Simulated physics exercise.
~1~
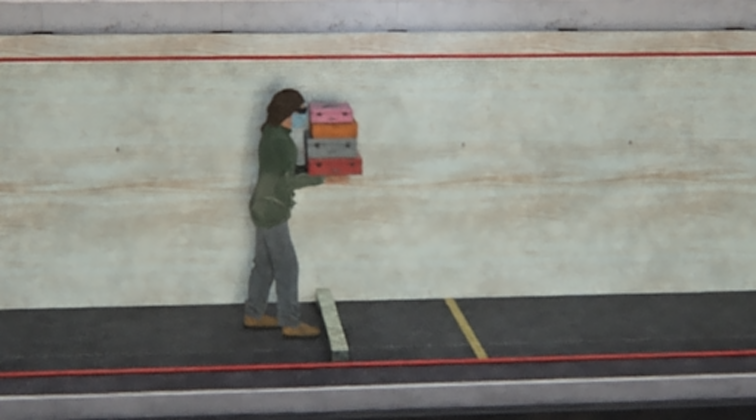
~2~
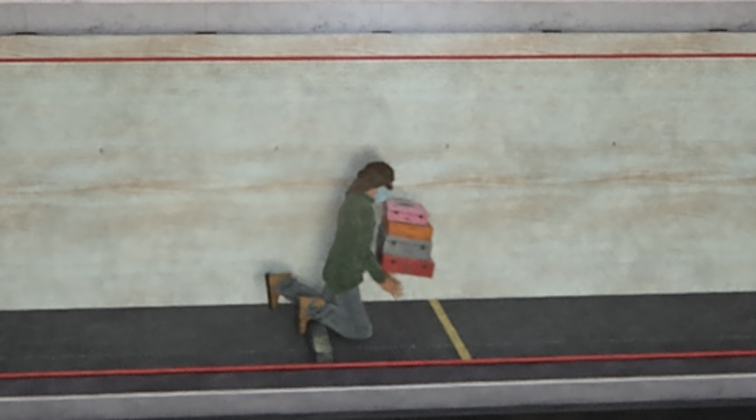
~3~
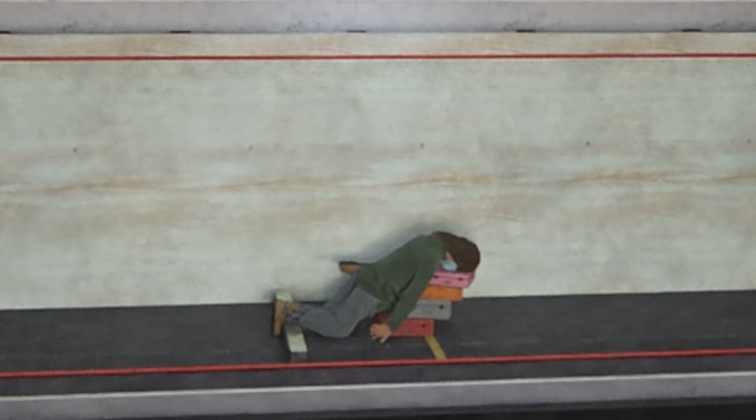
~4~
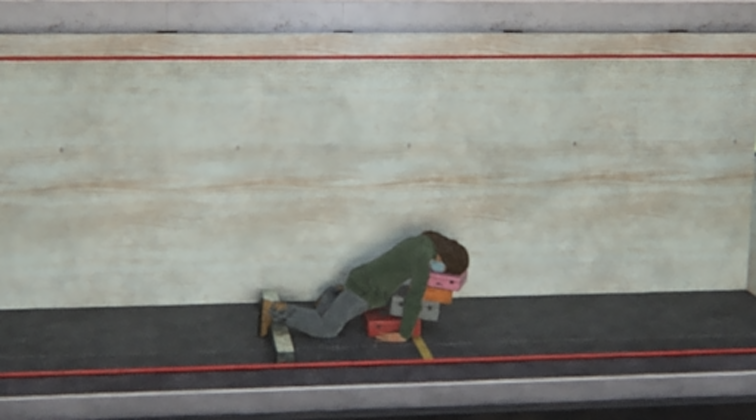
The clip opens on a masked, dark-haired figure in a green top and grey trousers, standing behind a pale floor rail and holding four stacked boxes, pink, orange, grey and red. The figure pitches to the right, dropping onto bent knees over the rail as the stack tips and sinks with the arms. The body then folds forward and the boxes land on the dark floor, sliding into a leaning, stepped pile. Finally the figure lies slumped with its head on the pink box, which rests past the yellow line with the orange one, while the red box stays short of it.
